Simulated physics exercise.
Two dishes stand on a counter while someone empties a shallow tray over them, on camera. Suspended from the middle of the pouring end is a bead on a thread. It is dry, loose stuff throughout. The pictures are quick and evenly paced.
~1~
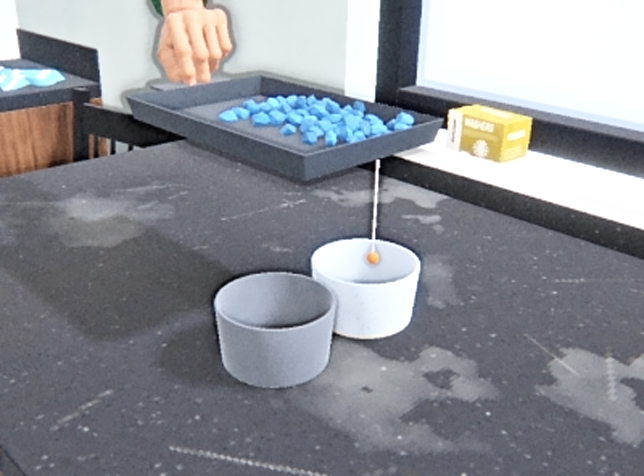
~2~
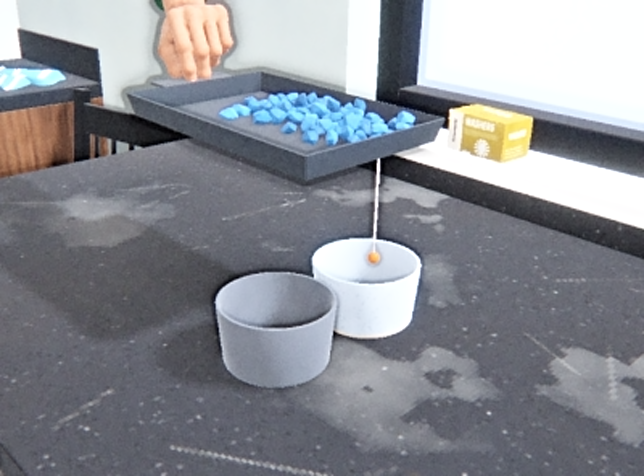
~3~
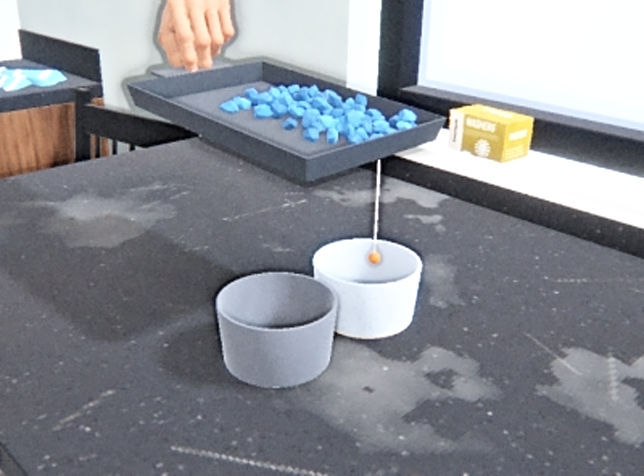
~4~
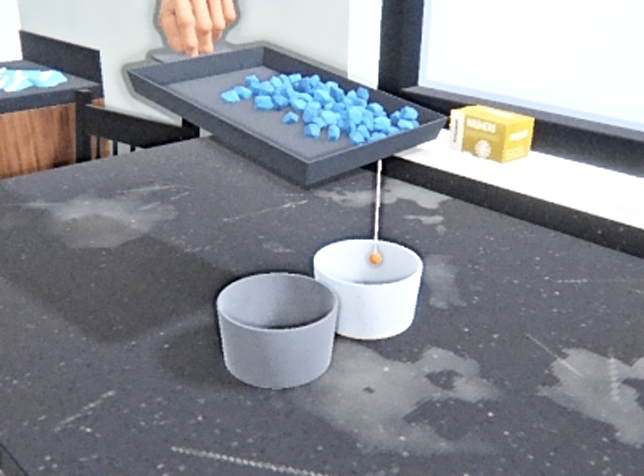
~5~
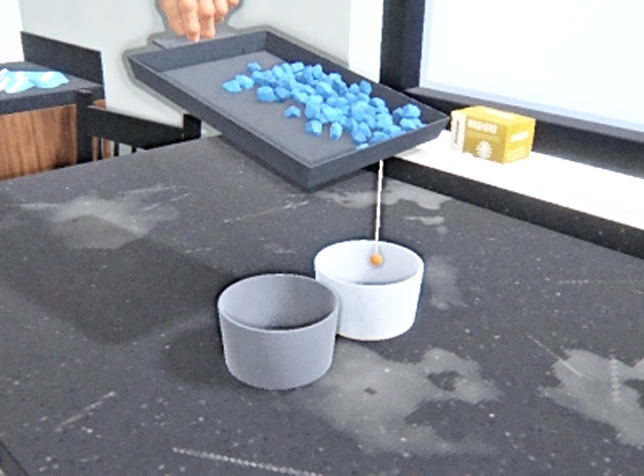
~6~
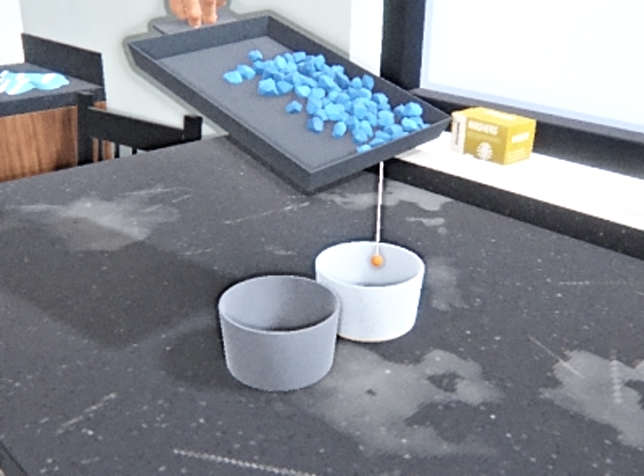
A hand gradually tilts a dark tray of blue stones above two dishes on a counter.
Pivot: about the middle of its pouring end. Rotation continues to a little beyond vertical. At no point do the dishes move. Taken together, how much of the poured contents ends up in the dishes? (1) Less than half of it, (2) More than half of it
Option 1: Less than half of it.
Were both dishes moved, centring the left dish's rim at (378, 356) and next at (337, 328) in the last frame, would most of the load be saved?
Short of half, then beyond half.
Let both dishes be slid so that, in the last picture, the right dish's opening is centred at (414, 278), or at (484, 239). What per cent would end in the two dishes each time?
It comes to roughly 70 per cent in one try and roughly 0 per cent in the next.
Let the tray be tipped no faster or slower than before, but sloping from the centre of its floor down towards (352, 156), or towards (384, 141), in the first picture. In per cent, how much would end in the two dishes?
In turn, 0 percent and then 0 percent.
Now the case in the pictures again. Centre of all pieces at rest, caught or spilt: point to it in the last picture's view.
Near (383, 381).
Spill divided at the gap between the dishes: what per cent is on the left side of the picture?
0 %, roughly.
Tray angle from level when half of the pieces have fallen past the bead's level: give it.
105° or so.
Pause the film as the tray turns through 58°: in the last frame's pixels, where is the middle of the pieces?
In the last view the centre sits at roughly (363, 122).
Just after the last frame, tray tipped steeply; every one on the tray.
A moment on, tray tipped right over; roughly two thirds on the tray; just a few in the left dish; roughly a quarter outside both; just a few in the air.
Further on, tray tipped past a quarter turn; roughly a quarter in the left dish; the larger part outside both.
When it is over, tray tipped past a quarter turn; roughly a quarter in the left dish; not one in the right dish; the larger part outside both.
